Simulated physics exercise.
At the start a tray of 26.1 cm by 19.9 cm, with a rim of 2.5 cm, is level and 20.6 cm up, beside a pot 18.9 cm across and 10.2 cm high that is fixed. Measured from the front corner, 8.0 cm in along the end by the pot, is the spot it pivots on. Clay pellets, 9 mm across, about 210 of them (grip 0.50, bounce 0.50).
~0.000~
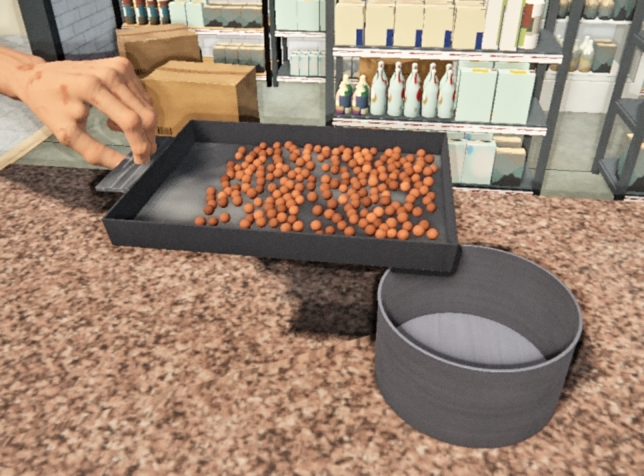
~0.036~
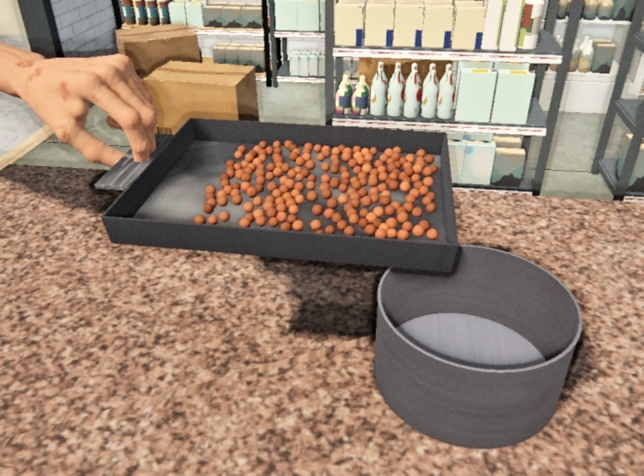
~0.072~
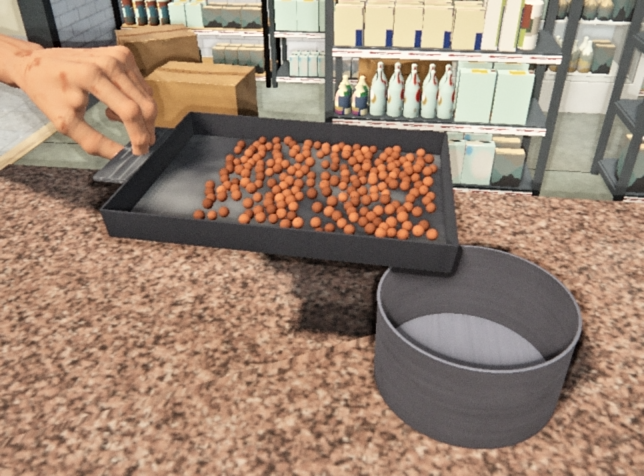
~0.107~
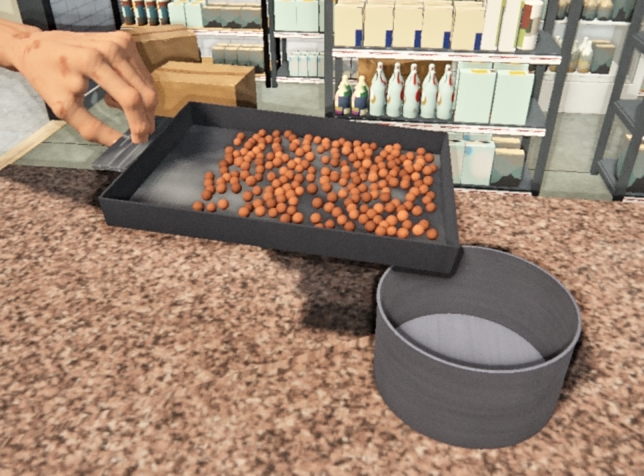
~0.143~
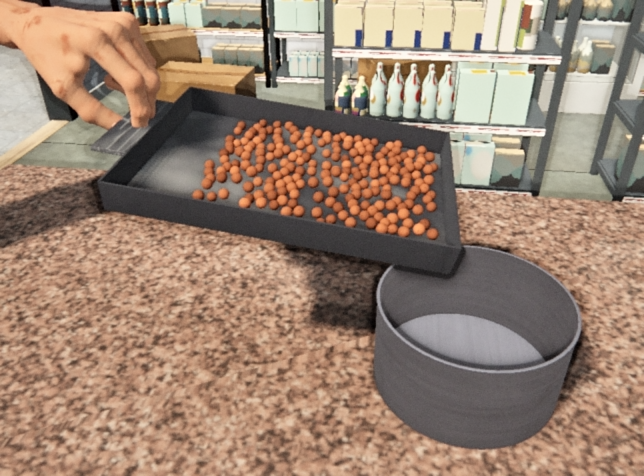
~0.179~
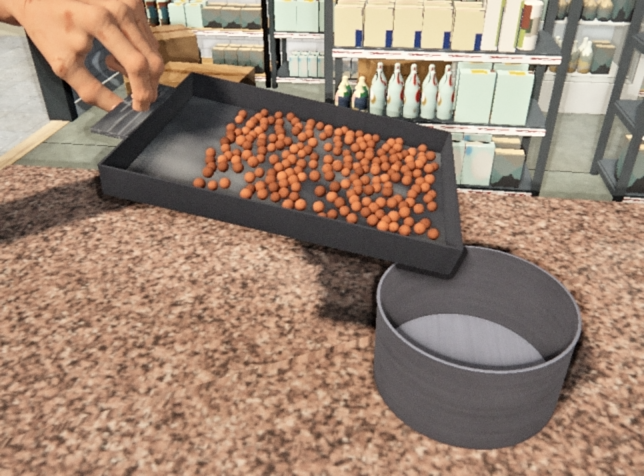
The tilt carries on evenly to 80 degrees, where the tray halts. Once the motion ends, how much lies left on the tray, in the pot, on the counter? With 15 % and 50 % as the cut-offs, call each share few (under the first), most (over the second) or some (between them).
My estimate: Tray: Most, pot: Few, counter: Few.
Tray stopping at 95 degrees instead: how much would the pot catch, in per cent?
In that case some 85 per cent.
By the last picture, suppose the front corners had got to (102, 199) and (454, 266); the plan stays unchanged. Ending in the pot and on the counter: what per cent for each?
Final per cent - pot 0, counter 20.
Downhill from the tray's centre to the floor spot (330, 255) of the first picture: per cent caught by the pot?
Roughly 0 percent of them.
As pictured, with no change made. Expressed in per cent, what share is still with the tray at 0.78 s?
Estimate: Near 100 in a hundred.
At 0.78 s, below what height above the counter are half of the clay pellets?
Roughly 26 centimetres.
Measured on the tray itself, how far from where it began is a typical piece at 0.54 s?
About 5 cm.
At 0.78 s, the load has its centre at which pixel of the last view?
Approximately (437, 160) in the final picture.
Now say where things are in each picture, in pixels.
The first frame shows tray tilt 0 degrees, front corners at (106, 218) and (454, 243); middle of the pieces at (335, 183); pot at (477, 299).
The second frame shows tray tilt 0 degrees, front corners at (106, 216) and (454, 243); middle of the pieces at (335, 183).
The third frame shows tray tilt 2 degrees, front corners at (105, 209) and (454, 244); middle of the pieces at (335, 180).
The fourth frame shows tray tilt 4 degrees, front corners at (103, 197) and (455, 245), lowest corner right front; middle of the pieces at (335, 176).
The fifth frame shows tray tilt 8 degrees, front corners at (103, 181) and (457, 246), lowest corner right front; middle of the pieces at (336, 171).
The sixth frame shows tray tilt 11 degrees, front corners at (103, 164) and (459, 247), lowest corner right front; middle of the pieces at (338, 165); pot at (476, 300). Its pace works out near 95 degrees a second.
Then, at 0.54 s, tilt 44 degrees; the tray holds 100 %, the pot 0 %.
After 0.78 s, tilt 67 degrees; the tray holds 100 %, the pot 0 %.
After 1.13 s, tilt 80 degrees; the tray holds 95 %, the pot 0 %.
By 1.8 s all is still; tray 95 %, pot 5 %, counter 0 %.
